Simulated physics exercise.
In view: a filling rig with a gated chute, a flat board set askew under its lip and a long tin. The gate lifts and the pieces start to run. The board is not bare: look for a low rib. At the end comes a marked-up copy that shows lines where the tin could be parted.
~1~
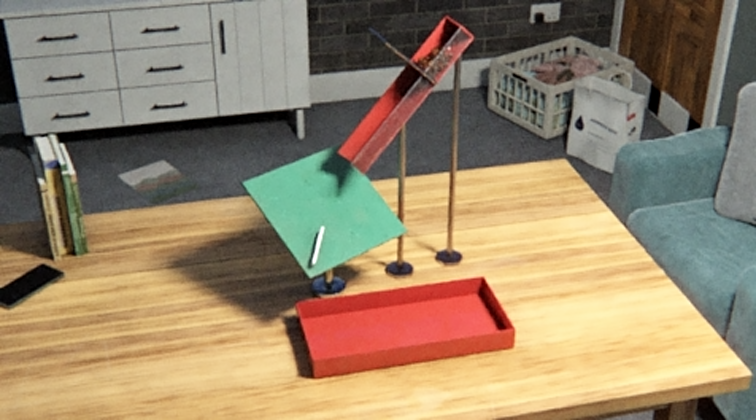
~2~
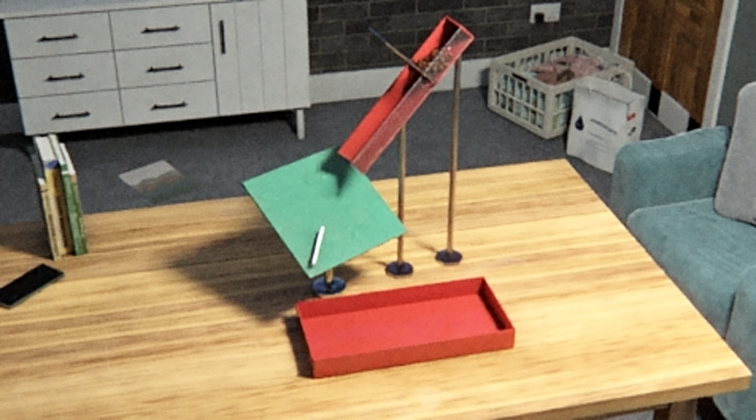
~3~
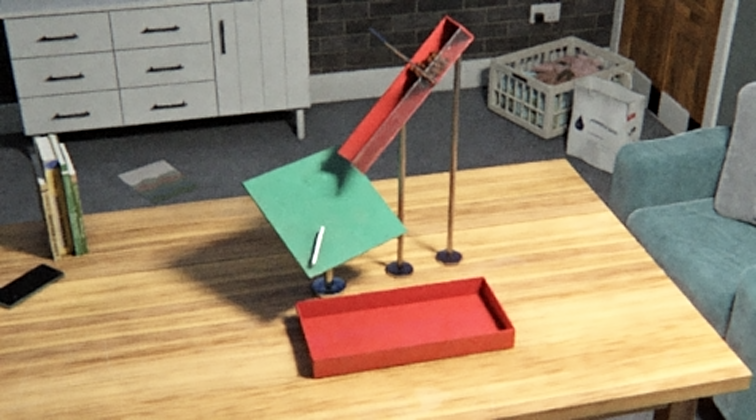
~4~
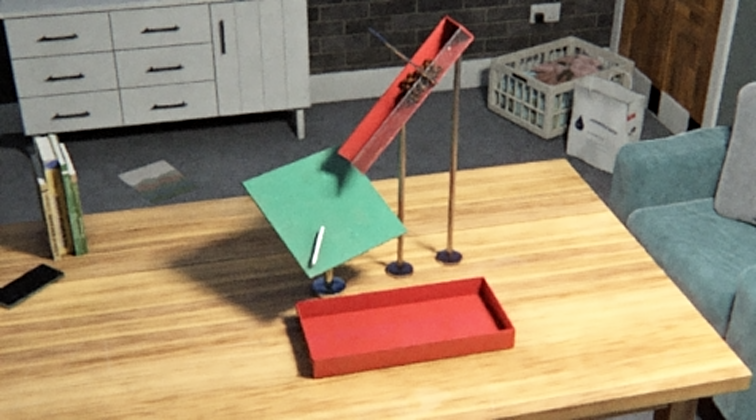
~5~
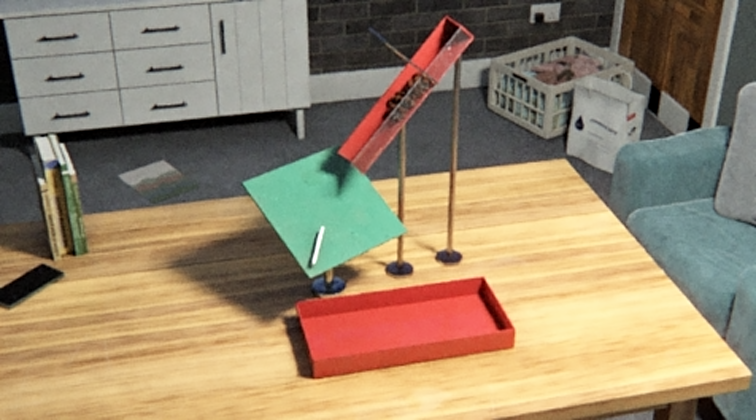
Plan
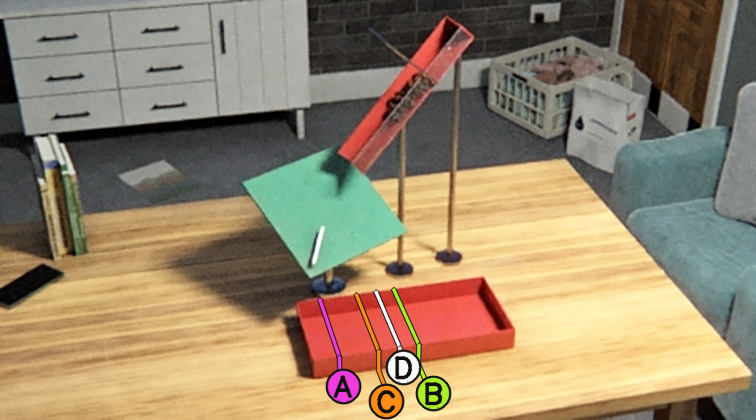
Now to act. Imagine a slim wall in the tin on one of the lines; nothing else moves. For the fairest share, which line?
Line C.
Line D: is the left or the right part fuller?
The left side.
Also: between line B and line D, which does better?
Line D.
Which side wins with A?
More lands on the right.
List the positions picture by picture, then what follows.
The first frame shows load behind the gate near (432, 60), flat chocolate drops; lip of the chute near (356, 168), sloping fairly steeply.
The second frame shows middle of the board near (327, 207), tilted fairly steeply; middle of its low edge near (361, 254); of its high edge near (293, 163).
The third frame shows front corners of the tin near (314, 360) and (515, 329), empty; front of the load near (419, 80).
The fourth frame shows middle of the load near (422, 83); its front near (409, 98), close to a quarter of the way to the lip; rib from (323, 227) to (314, 263).
The fifth frame shows middle of the load near (409, 92); its front near (391, 118), close to half of the way to the lip.
On the marked copy, line A crosses the front rim at (339, 356); line B crosses the front rim at (418, 344); line C crosses the front rim at (378, 350); line D crosses the front rim at (399, 347).
If A is chosen, of what is caught, a small share on the left of the divider, the bulk on the right.
If B is chosen, of what is caught, all but a few on the left of the divider, only a few on the right.
If C is chosen, of what is caught, close to half on the left of the divider, close to half on the right.
If D is chosen, of what is caught, the bulk on the left of the divider, close to a quarter on the right.
